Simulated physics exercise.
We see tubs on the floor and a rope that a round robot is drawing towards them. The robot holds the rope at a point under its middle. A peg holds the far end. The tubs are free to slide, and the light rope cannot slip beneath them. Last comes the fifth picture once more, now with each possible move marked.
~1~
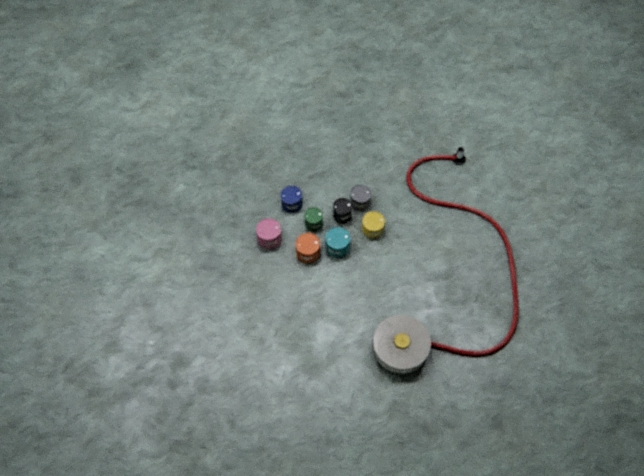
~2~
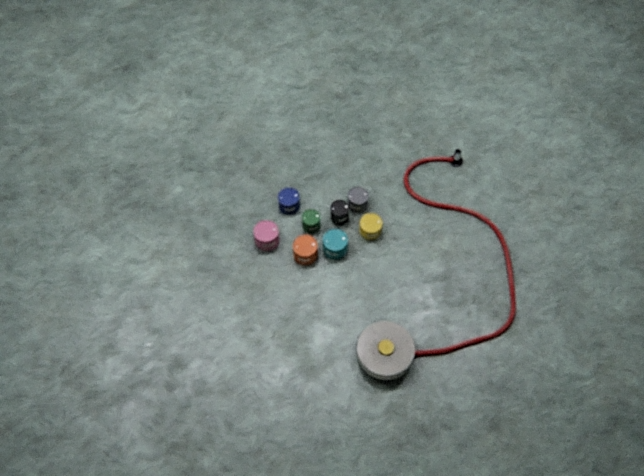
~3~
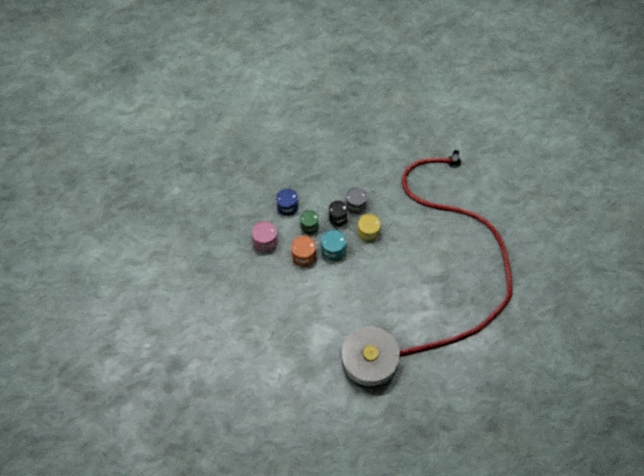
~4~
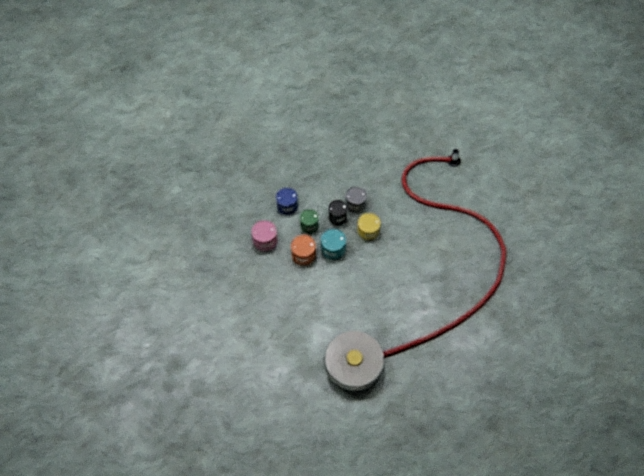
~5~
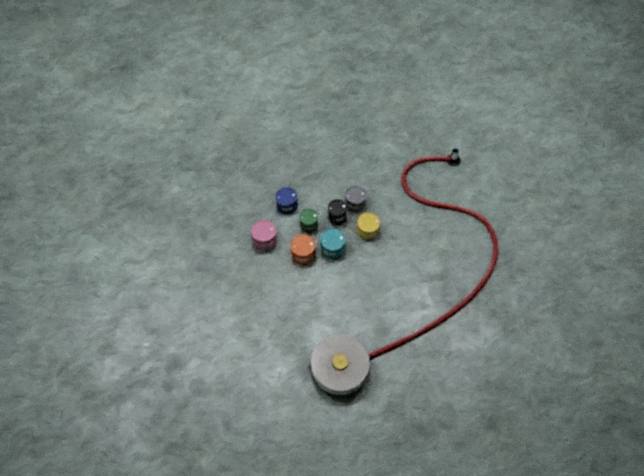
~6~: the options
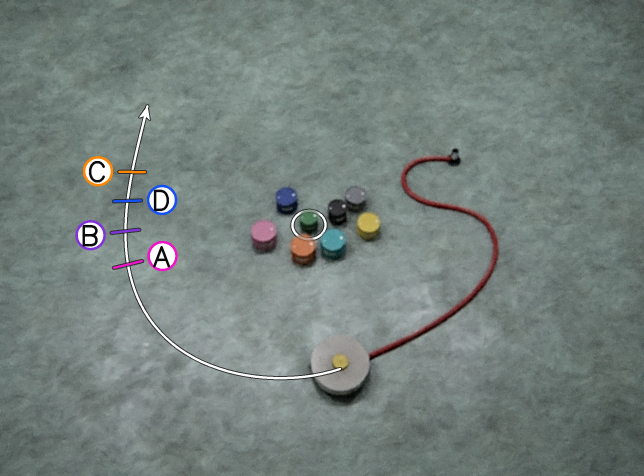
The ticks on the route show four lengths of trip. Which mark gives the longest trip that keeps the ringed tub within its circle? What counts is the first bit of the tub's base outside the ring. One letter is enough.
It should halt at C.
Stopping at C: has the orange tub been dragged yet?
Yes.
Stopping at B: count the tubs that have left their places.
By then, none.
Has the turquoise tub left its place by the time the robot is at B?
No.
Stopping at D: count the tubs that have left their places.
The count is none.
On the copy, A at (128, 264); B at (125, 231); C at (132, 172); D at (127, 201); the ring at (309, 225); the route from (340, 369) via (135, 290) to (147, 106).
On C. First, robot (198, 357); green tub (309, 221).
Then, robot (126, 260); green tub (309, 221).
Finally, robot (130, 167); green tub (309, 221); orange tub (303, 238); turquoise tub (328, 233); pink tub (266, 230); yellow tub (362, 220); the green tub is still in its ring.
By contrast, A is safe but short; B is safe but short; D is safe but short.
